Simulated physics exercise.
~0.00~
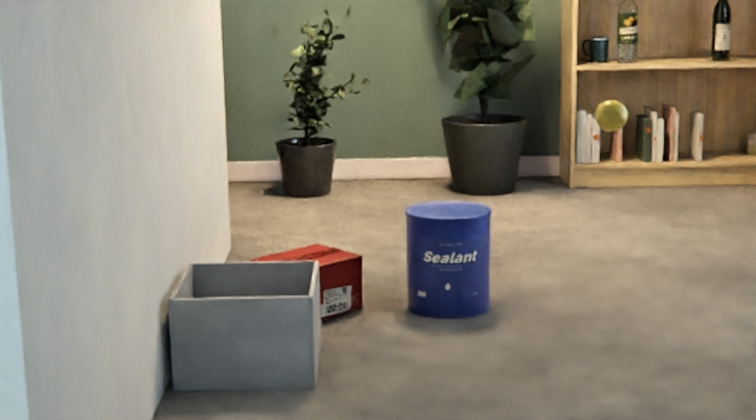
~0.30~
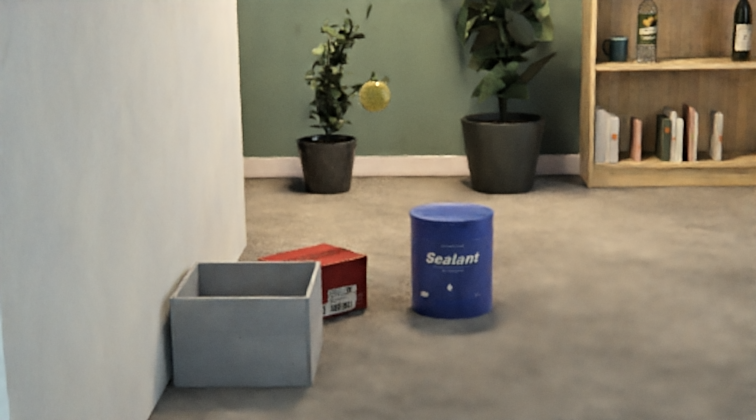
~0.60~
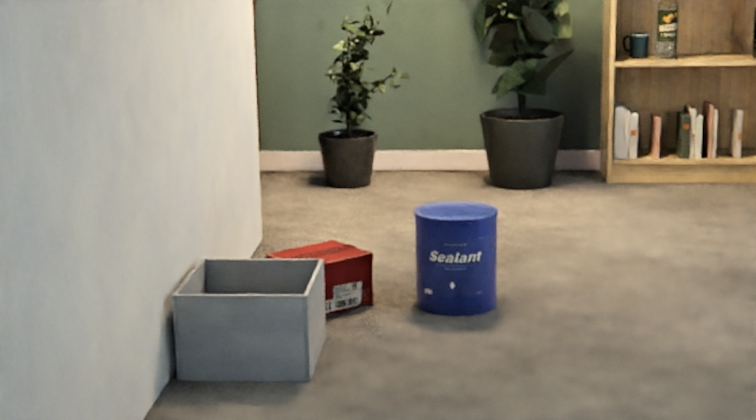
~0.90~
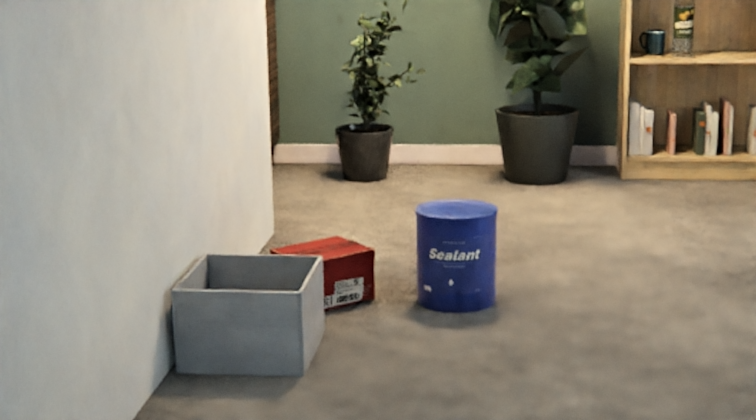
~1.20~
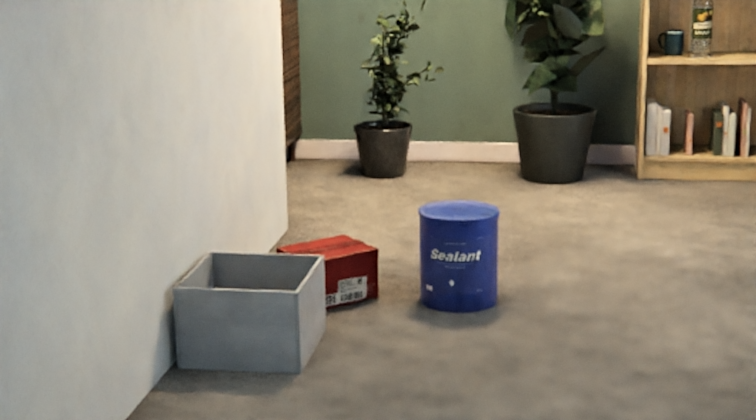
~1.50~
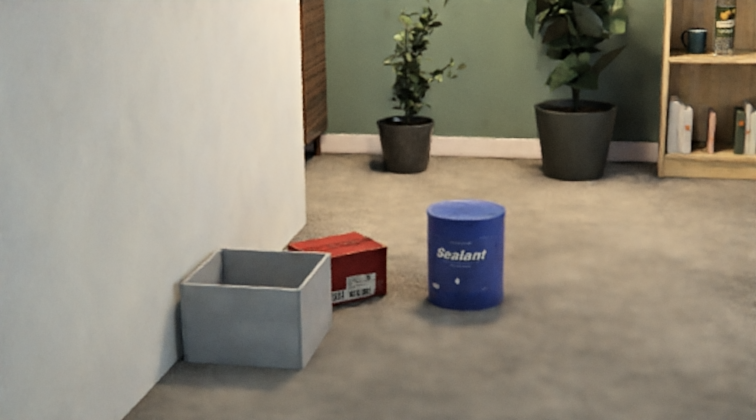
A room with a grey floor and a green back wall is seen from slightly above, with a pale wall on the left. An open grey box sits beside that wall, with a red parcel just behind it and a blue pail labelled Sealant to the right; two potted plants and a wooden bookshelf stand at the back. A small round yellow object appears in front of the shelf and flies left past the plants. It then drops out of sight, ending up inside the box. The view drifts slightly sideways, while the pail and parcel stay put.
